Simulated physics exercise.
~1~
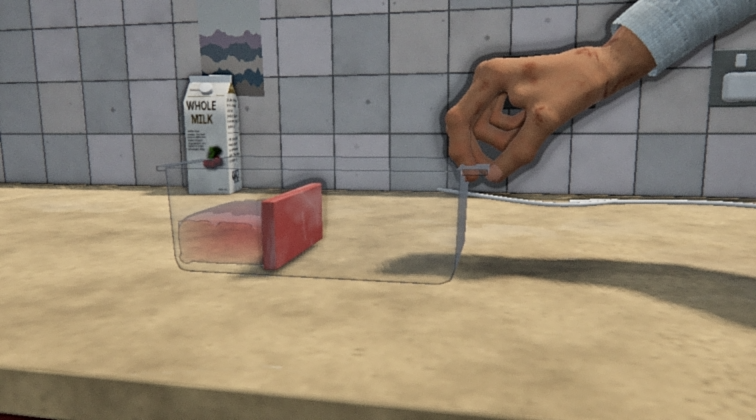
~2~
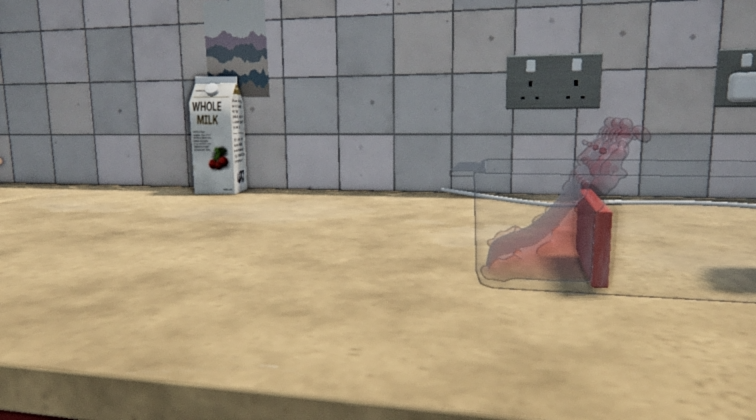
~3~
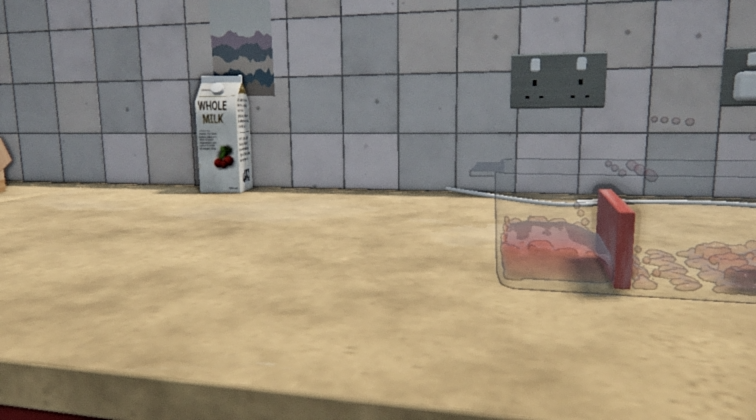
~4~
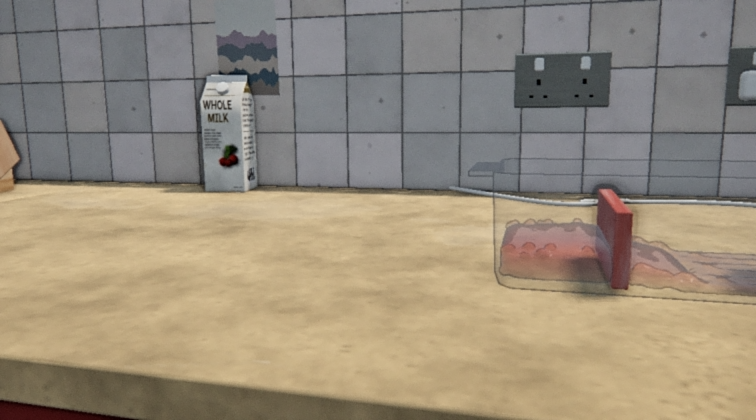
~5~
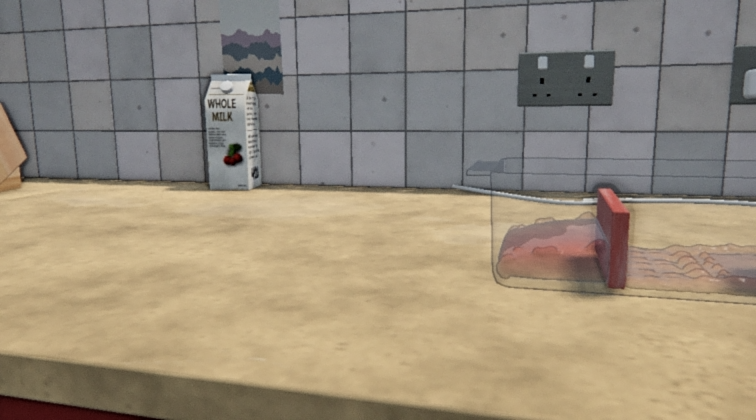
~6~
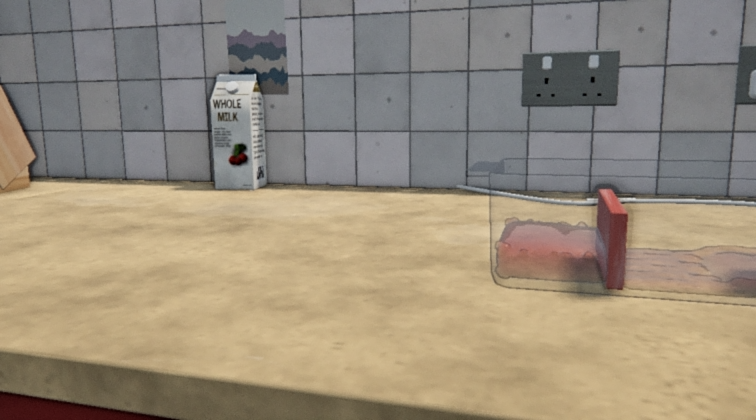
A hand in a pale blue sleeve holds the rim of a clear food box on a beige kitchen counter, seen from the front and slightly above. A red upright divider splits the box, with pinkish liquid in the left part, while a milk carton stands behind against grey tiles. The box slides far to the right, beneath a wall socket, and the liquid surges up and over the divider. Drops scatter and splash into the right part. The liquid then sloshes and gradually calms, leaving most of it on the left and a shallower layer on the right.
